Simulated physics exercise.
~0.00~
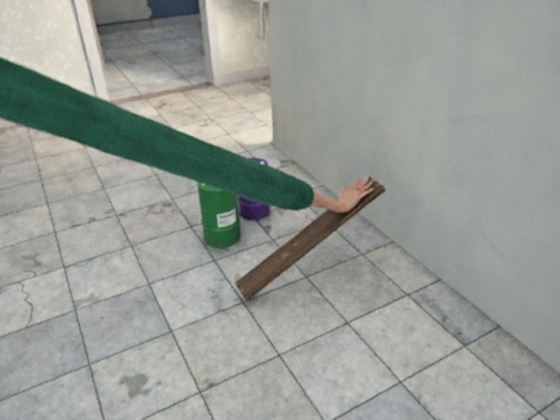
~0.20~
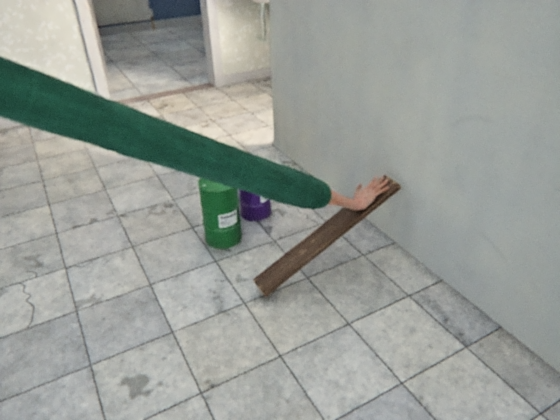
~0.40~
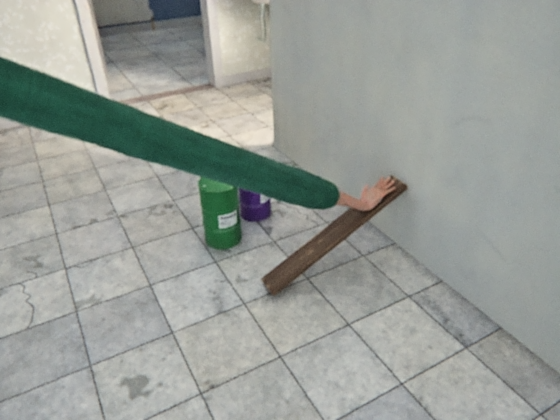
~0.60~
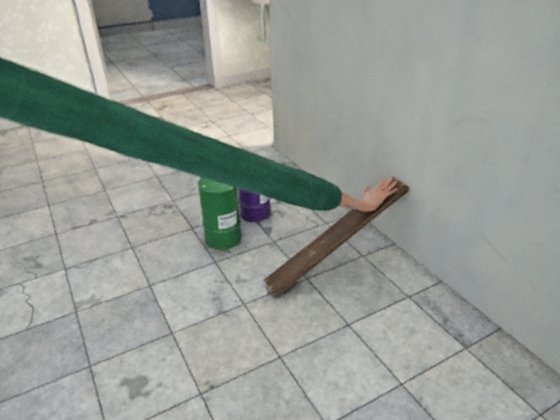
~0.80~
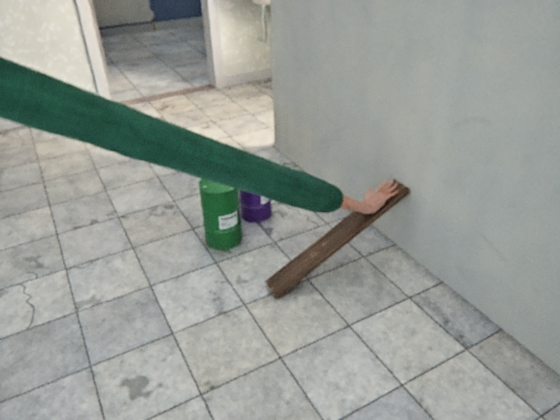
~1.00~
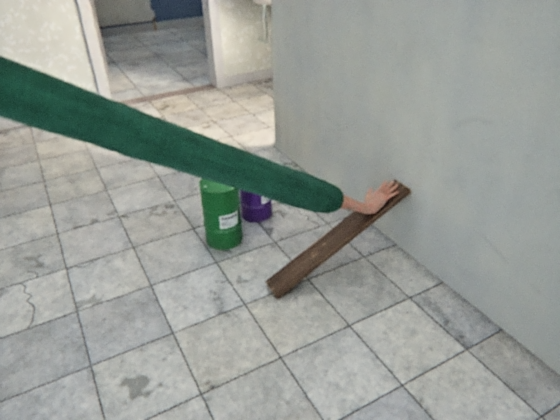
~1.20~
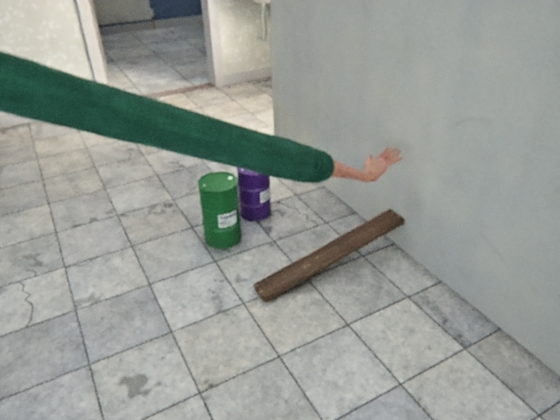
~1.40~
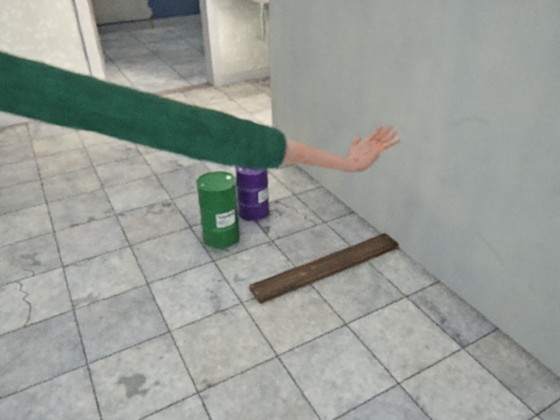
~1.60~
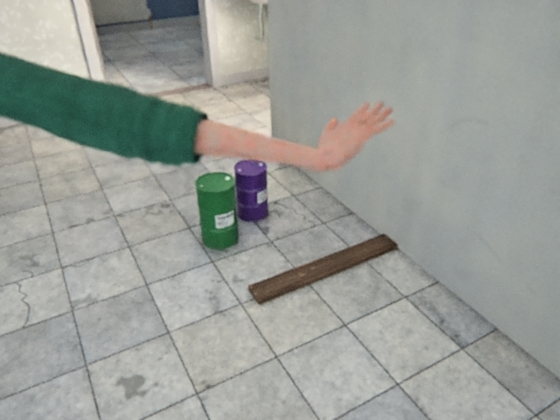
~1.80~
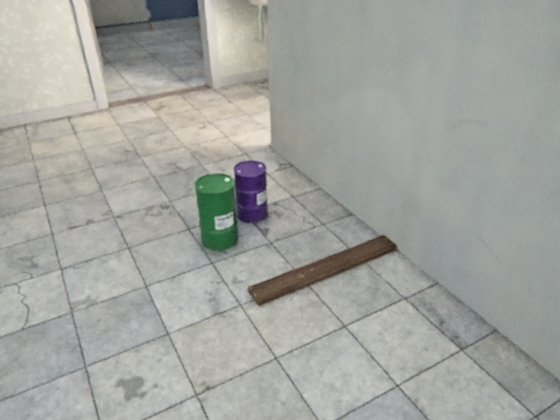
A hand leans a brown plank against the wall, lets go, and it slides down flat.
